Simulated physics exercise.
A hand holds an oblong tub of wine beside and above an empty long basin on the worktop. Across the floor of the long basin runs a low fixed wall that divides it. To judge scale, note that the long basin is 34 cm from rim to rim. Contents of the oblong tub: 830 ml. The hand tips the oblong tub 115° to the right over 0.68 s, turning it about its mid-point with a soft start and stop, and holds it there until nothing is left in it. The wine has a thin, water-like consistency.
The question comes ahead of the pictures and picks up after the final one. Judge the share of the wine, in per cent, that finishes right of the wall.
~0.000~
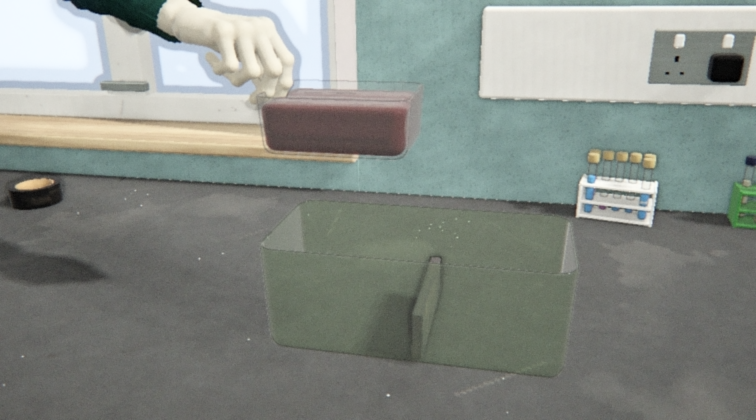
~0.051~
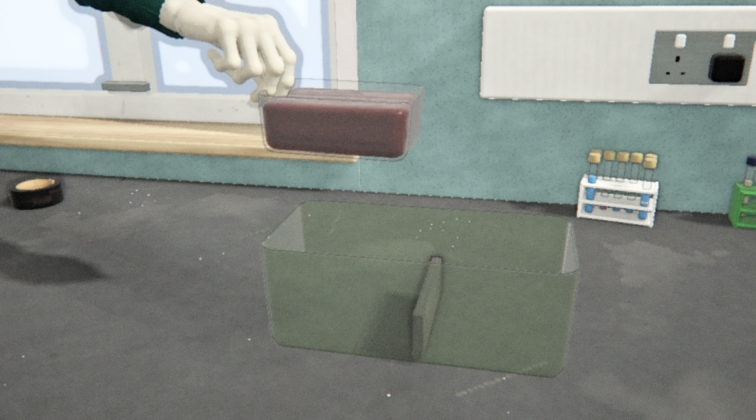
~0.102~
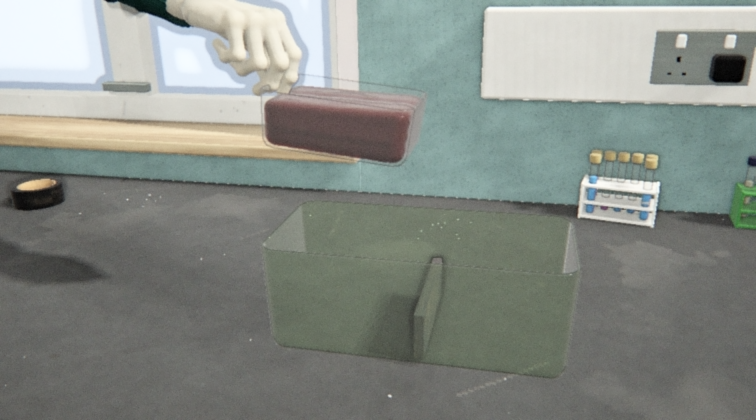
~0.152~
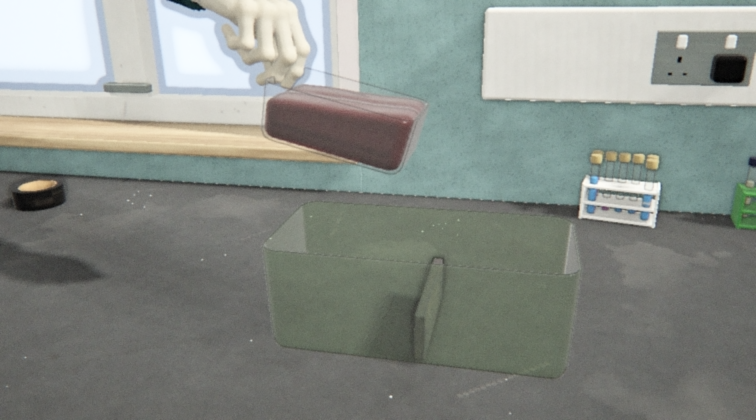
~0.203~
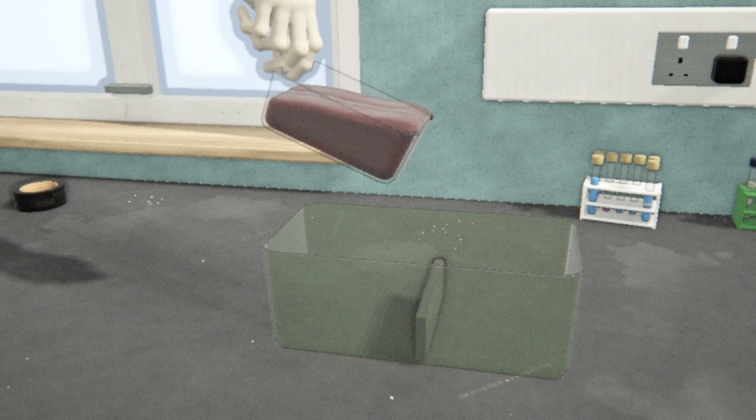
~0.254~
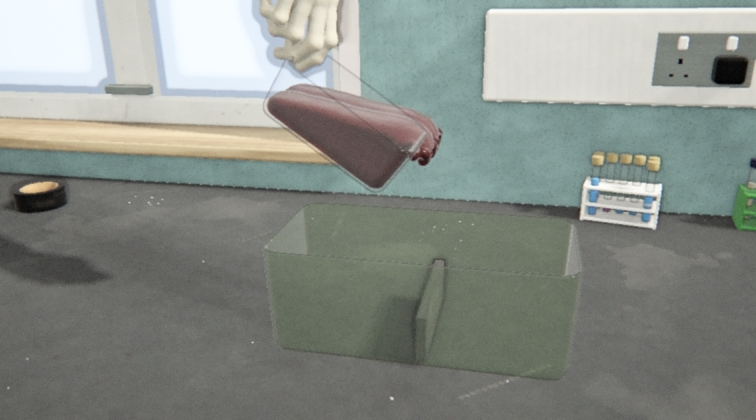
74 percent, roughly.
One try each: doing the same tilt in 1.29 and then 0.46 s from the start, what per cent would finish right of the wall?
Near 75 in a hundred on the first go and near 60 in a hundred on the second.
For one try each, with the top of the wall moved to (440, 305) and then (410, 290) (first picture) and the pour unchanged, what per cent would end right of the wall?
In turn about 50 and 80 per cent.
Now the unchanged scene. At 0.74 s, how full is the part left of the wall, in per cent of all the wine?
The left part holds some 16 per cent.
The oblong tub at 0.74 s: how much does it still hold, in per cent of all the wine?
0 per cent or thereabouts.
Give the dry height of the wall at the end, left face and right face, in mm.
For the left, around 48 mm; for the right, around 28 mm.
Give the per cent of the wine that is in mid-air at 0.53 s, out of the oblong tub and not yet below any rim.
At that moment, about 24 percent.
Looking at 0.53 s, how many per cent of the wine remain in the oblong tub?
Close to 6 in a hundred.
After 0.53 s the tilt is 102° and 6 per cent is still to pour, 3 is left of the wall and 65 right of it.
After 0.74 s the tilt is 115° and 0 per cent is still to pour, 17 is left of the wall and 74 right of it.
After 0.95 s the tilt is 115° and 0 per cent is still to pour, 20 is left of the wall and 75 right of it.
After 1.18 s the tilt is 115° and 0 per cent is still to pour, 22 is left of the wall and 74 right of it.
In the end 22 per cent lies left of the wall, 74 right of it and 4 outside.
